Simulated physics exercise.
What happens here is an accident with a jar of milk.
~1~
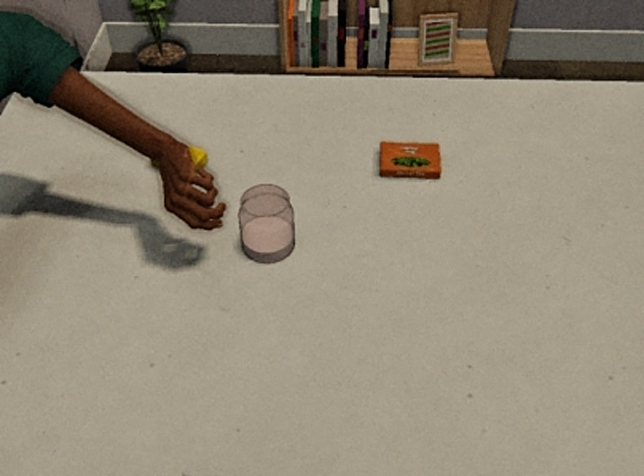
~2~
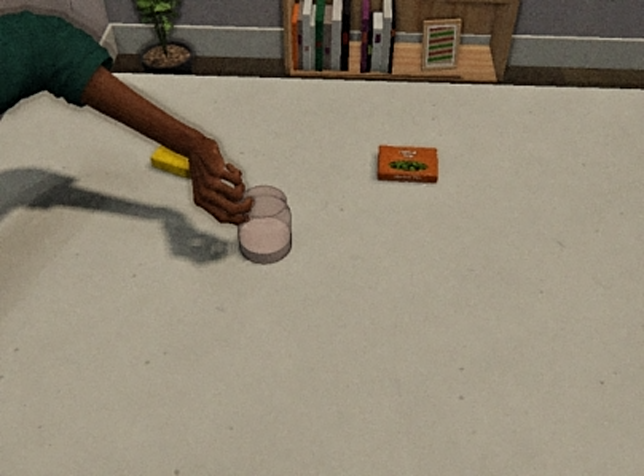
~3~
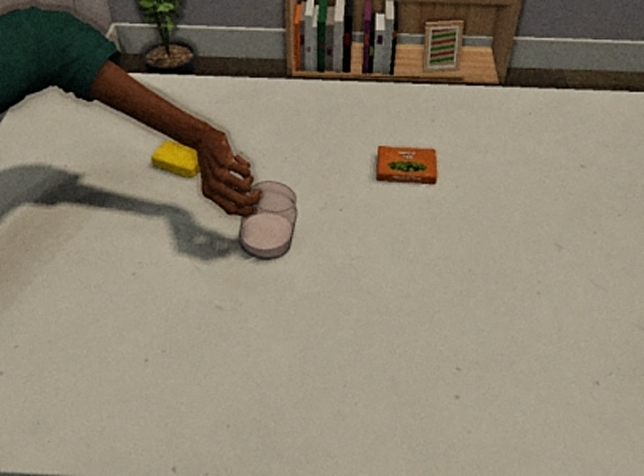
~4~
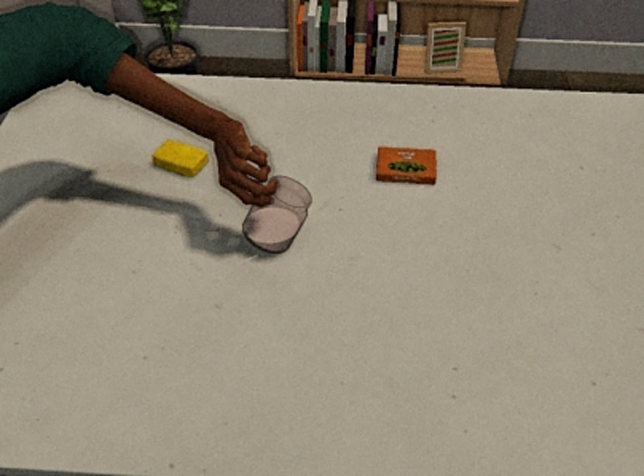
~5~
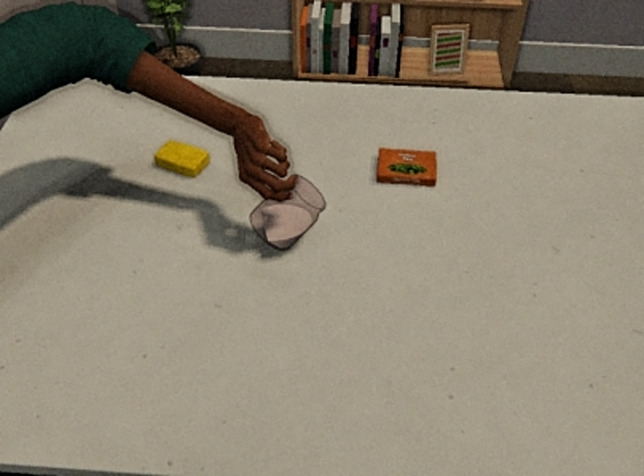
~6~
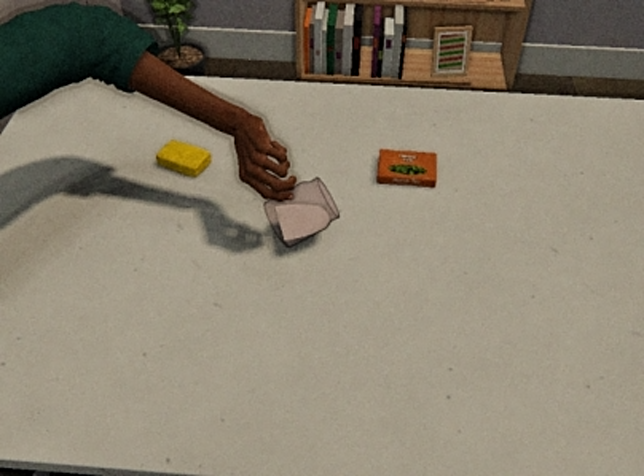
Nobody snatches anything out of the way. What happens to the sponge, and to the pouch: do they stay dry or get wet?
The sponge stays dry. The pouch gets wet.
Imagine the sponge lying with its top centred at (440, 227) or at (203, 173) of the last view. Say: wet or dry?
Place one: It is overrun; place two: It is left alone.
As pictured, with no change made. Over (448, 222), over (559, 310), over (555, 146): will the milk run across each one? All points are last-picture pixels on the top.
Checking each in turn gives in the spill, out of the spill and out of the spill.
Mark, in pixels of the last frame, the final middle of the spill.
Its centre lies at roughly (457, 213) in the last picture.
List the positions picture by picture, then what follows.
In the first picture, it stands upright; jar (267, 222) about a quarter full; sponge (178, 153); pouch (411, 155).
In the second picture, fingers against its side; jar about a quarter full, surface at (265, 235).
In the third picture, fingers against its side; jar (269, 218) about a quarter full; pouch (408, 160).
In the fourth picture, fingers against its side; jar (279, 213) tipped 25°; sponge (180, 153).
In the fifth picture, fingers against its side; jar (290, 210) tipped 40°.
In the sixth picture, it is falling; jar (305, 210) tipped 65°; sponge (183, 153); pouch (408, 163).
A moment on, the puddle covers about as much as a plate; the sponge is untouched; the pouch is reached.
When it is over, the puddle covers about as much as a plate; the sponge is untouched; the pouch is reached.
